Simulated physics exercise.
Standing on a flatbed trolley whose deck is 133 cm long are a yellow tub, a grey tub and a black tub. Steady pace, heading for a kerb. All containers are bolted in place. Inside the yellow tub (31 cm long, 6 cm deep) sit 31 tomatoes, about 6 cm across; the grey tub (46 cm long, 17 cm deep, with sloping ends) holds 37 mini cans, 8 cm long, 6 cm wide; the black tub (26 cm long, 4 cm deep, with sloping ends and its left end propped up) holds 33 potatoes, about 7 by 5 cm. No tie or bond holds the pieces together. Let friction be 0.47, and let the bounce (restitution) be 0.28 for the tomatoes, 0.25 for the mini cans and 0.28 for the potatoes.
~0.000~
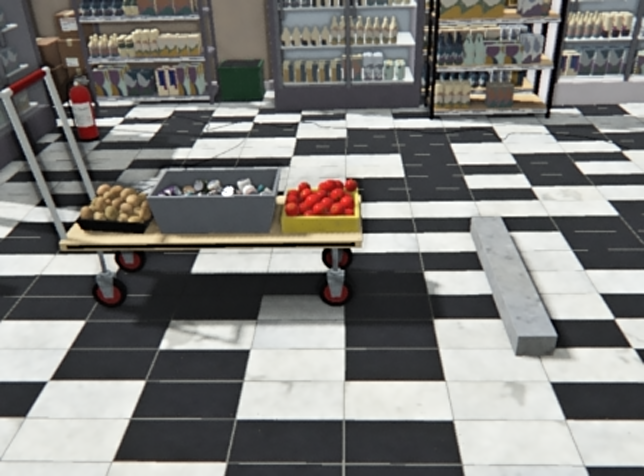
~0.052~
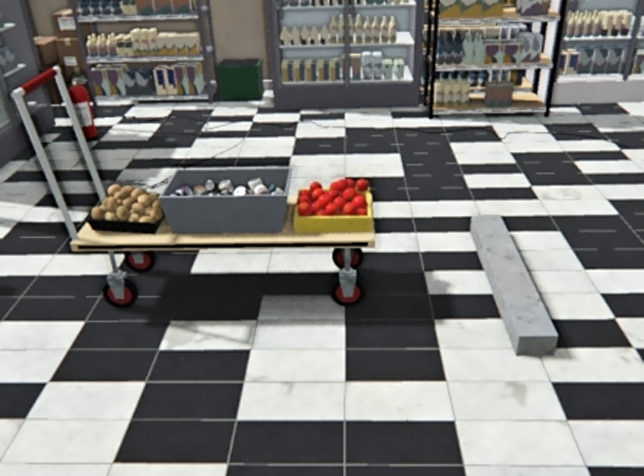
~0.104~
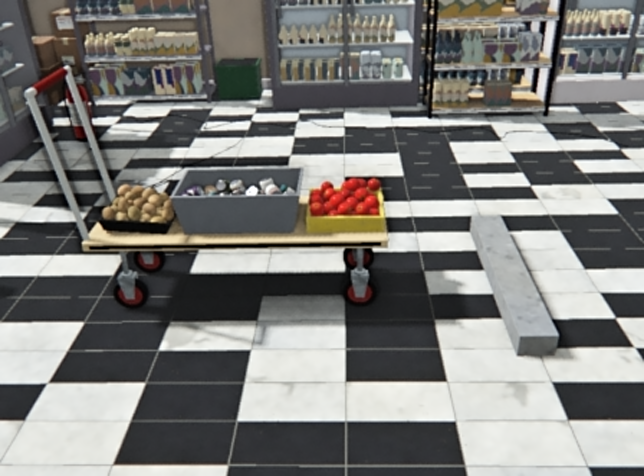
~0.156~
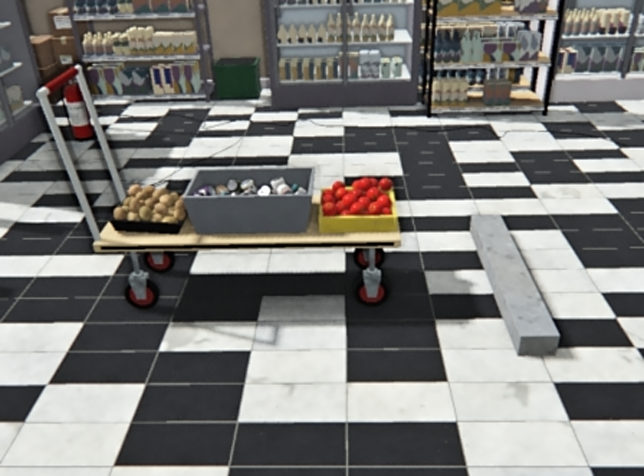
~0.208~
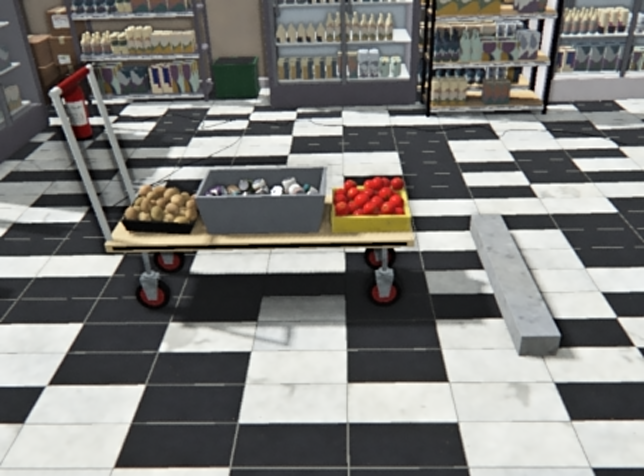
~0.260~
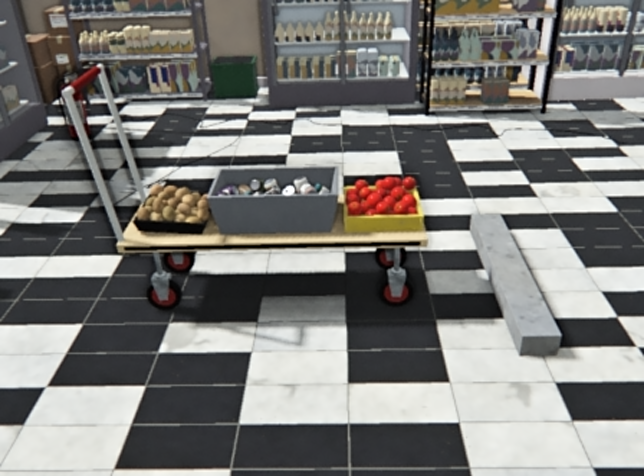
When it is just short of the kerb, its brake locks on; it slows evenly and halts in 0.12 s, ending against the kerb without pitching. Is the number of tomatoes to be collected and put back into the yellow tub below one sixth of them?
Yes, I'd say the outflow falls beneath a sixth of the load.
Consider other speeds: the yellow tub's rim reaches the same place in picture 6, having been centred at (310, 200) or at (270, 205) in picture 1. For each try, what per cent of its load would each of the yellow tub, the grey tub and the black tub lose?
For the yellow tub it's 0 % and then 30 %, for the grey tub 0 % and then 0 %, and for the black tub 10 % and then 20 %.
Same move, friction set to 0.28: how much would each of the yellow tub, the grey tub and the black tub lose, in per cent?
You'd see yellow tub shed 10 percent, grey tub shed 0 percent, and black tub shed 20 percent.
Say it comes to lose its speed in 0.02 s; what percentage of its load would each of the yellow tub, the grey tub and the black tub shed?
With that change, yellow tub 10 per cent, grey tub 0 per cent, black tub 10 per cent.
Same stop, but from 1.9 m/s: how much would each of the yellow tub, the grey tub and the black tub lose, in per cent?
Yellow tub 30 %, grey tub 0 %, black tub 10 %.
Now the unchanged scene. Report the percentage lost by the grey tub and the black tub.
For the grey tub it's 0 %, and for the black tub it's 10 %.
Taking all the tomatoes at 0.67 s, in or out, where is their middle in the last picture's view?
(471, 197).
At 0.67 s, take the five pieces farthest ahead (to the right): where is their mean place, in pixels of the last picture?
Centre approx. at (496, 198) px.
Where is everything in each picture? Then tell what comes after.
In the first picture (we follow the rim corner now nearest the camera; the camera moves round a little), yellow tub at (356, 217); grey tub at (272, 195); 66 cm still to roll; nothing out yet.
In the second picture, yellow tub at (368, 217); grey tub at (284, 195); 61 cm still to roll.
In the third picture, yellow tub at (381, 216); grey tub at (297, 195); 55 cm still to roll.
In the fourth picture, yellow tub at (394, 216); grey tub at (310, 195); 50 cm still to roll.
In the fifth picture, yellow tub at (407, 216); grey tub at (323, 194); 44 cm still to roll.
In the sixth picture, yellow tub at (420, 215); grey tub at (336, 194); 39 cm still to roll; nothing out yet.
After 0.57 s, the brake bites.
After 0.67 s, 0 of 31 out of the yellow tub, 0 of 37 out of the grey tub and 1 of 33 out of the black tub.
After 0.79 s, 1 of 31 out of the yellow tub, 0 of 37 out of the grey tub and 2 of 33 out of the black tub.
After 1.02 s, 1 of 31 out of the yellow tub, 0 of 37 out of the grey tub and 2 of 33 out of the black tub.
Final count (at 1.53 s), 1 of 31 out of the yellow tub, 0 of 37 out of the grey tub and 3 of 33 out of the black tub. Asked share, 1 of 31, 3 per cent.
